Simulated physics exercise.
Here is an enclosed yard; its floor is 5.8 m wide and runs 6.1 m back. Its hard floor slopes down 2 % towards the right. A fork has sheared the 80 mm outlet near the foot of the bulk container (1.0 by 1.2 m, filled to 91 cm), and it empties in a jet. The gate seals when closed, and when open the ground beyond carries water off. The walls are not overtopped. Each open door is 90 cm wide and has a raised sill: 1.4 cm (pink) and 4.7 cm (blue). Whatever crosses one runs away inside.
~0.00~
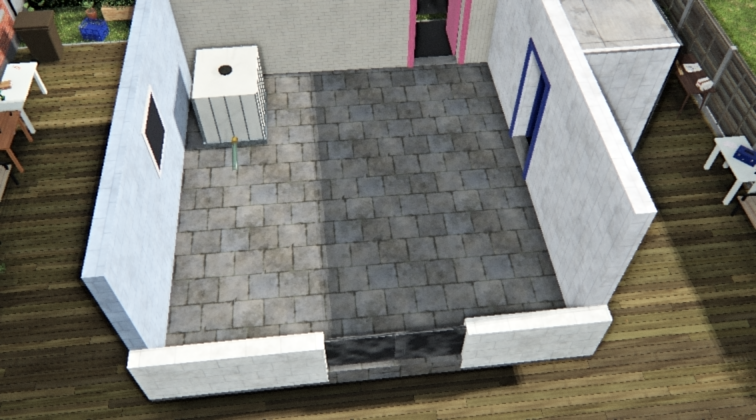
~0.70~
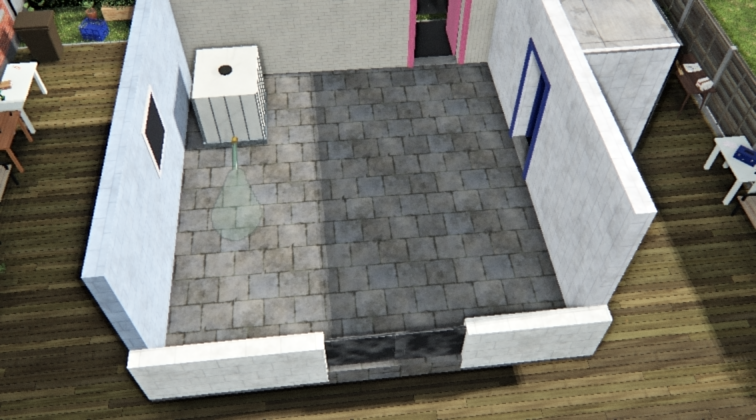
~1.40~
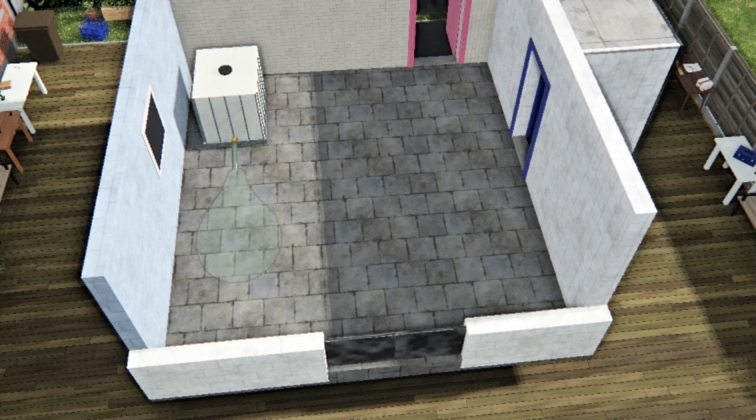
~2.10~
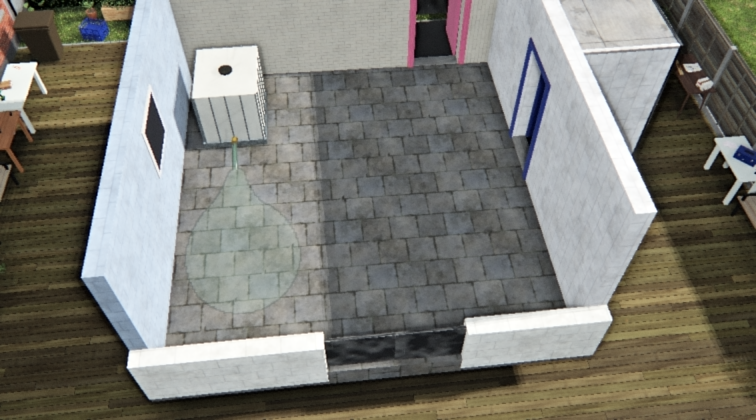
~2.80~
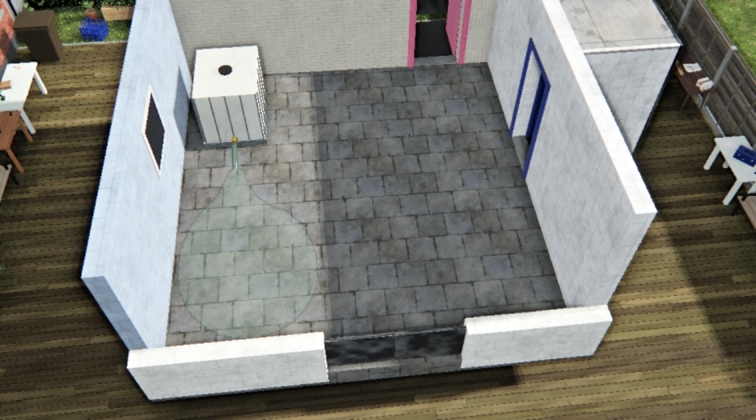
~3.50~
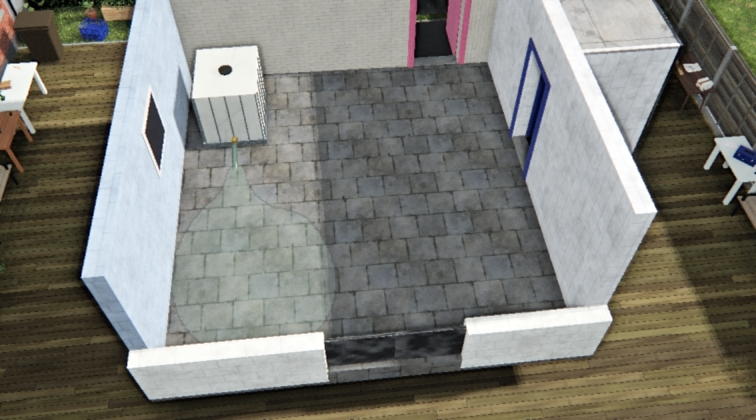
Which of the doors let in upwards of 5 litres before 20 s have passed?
One by one: At the pink door it stays under the limit; at the blue door it keeps below the limit.
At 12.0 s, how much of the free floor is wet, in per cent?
About 40 per cent.
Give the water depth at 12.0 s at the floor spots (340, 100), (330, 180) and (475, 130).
About 0.0, 0.0 and 0.0 cm.
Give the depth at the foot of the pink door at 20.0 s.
Roughly 0.0 cm deep.
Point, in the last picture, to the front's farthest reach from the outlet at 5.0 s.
Around (359, 353).
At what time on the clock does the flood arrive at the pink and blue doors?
Pink not within the 20 s, blue 14.5 s.
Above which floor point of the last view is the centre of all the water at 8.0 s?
At about (297, 293).
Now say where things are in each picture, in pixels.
In the first frame, the jet has just started at (235, 151); the ground is still dry.
In the second frame, from the spout at (235, 151) the water has spread over 0.8 m2; its tip is at (242, 238), and it is 1.2 cm deep on average.
In the third frame, the jet leaves at (235, 151); the sheet reaches (249, 279), 2.9 m away, and wets 1.9 m2.
In the fourth frame, the jet leaves at (235, 151); the sheet reaches (252, 310), 3.4 m away, and wets 3.0 m2.
In the fifth frame, from the spout at (235, 151) the water has spread over 4.1 m2; its tip is at (261, 335), and it is 1.0 cm deep on average.
In the sixth frame, from the spout at (235, 151) the water has spread over 5.2 m2; its tip is at a hidden place, and it is 0.9 cm deep on average.
After 5.0 s water covers 20 % of the floor and is deepest (3 cm) near (236, 178); pink door not reached, blue door not reached.
After 8.0 s water covers 30 % of the floor and is deepest (3 cm) near (236, 178); pink door not reached, blue door not reached.
After 12.0 s water covers 40 % of the floor and is deepest (4 cm) near (570, 334); pink door not reached, blue door not reached.
After 16.0 s water covers 45 % of the floor and is deepest (5 cm) near (570, 334); pink door not reached, blue door 1.7 cm at the sill, 0 L in.
After 20.0 s water covers 50 % of the floor and is deepest (5 cm) near (570, 334); pink door not reached, blue door 2.8 cm at the sill, 0 L in.
